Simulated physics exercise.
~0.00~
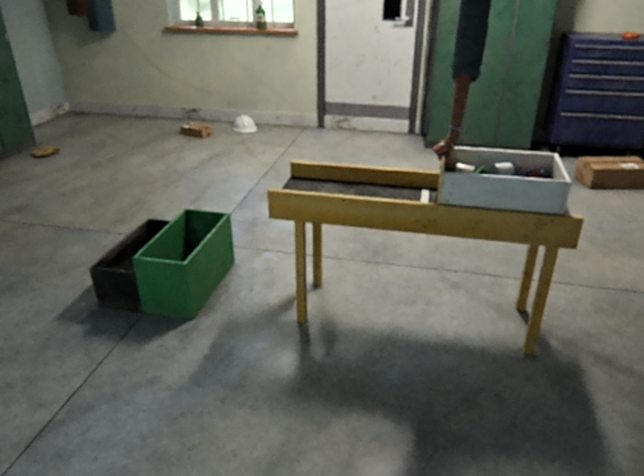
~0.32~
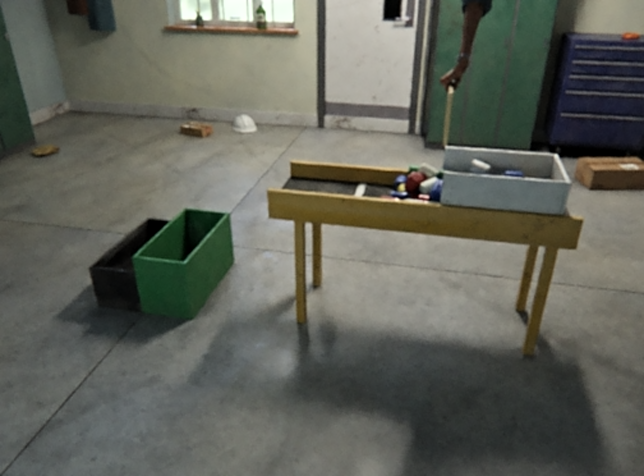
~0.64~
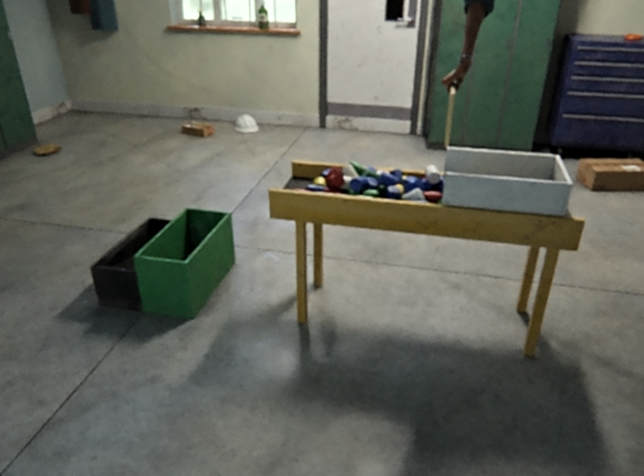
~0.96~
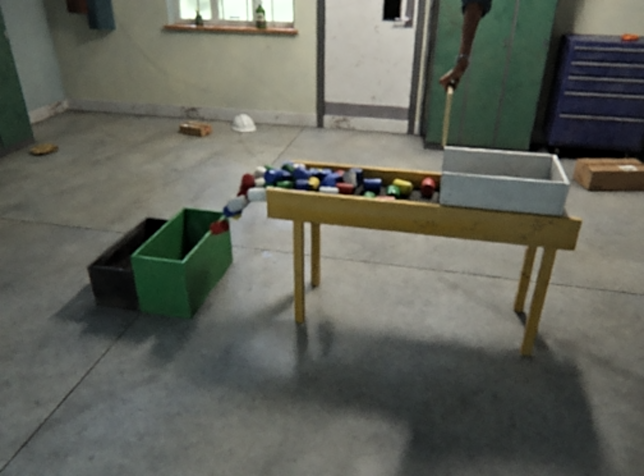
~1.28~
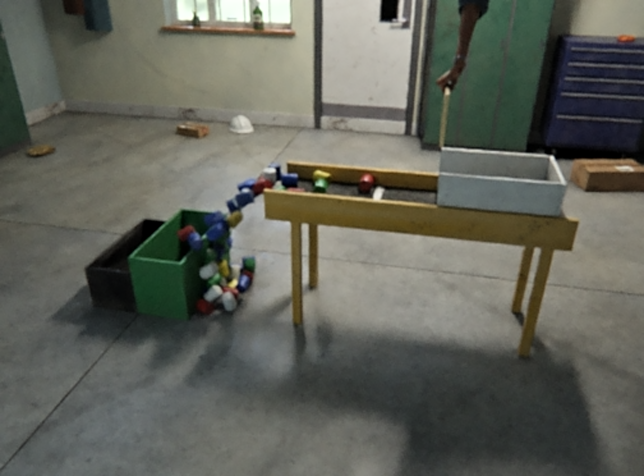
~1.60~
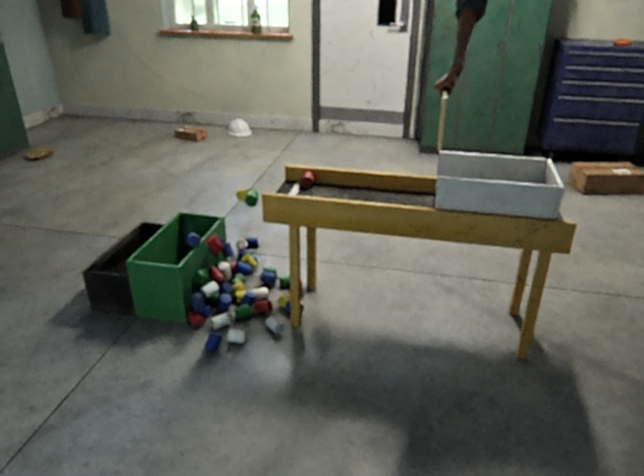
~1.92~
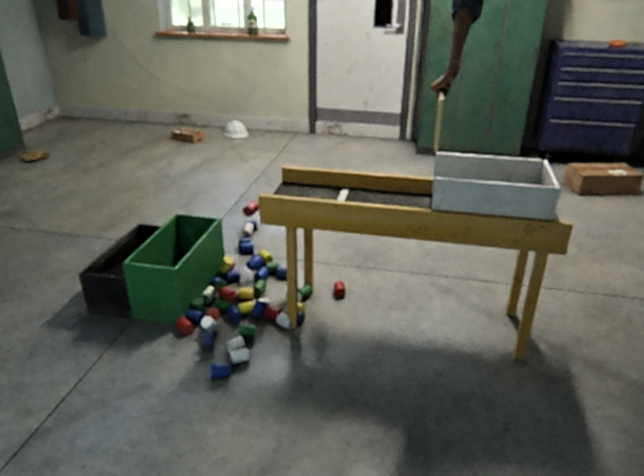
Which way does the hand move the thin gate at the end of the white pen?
The hand moves the gate upward, then keeps it raised above the belt while the jars travel away.
A thin gate is pulled straight up by a hand at the end of a white pen, and small colourful jars ride left along the yellow-sided conveyor, tumbling off its end. Most land scattered on the floor short of the green bin, leaving the belt and pen empty.
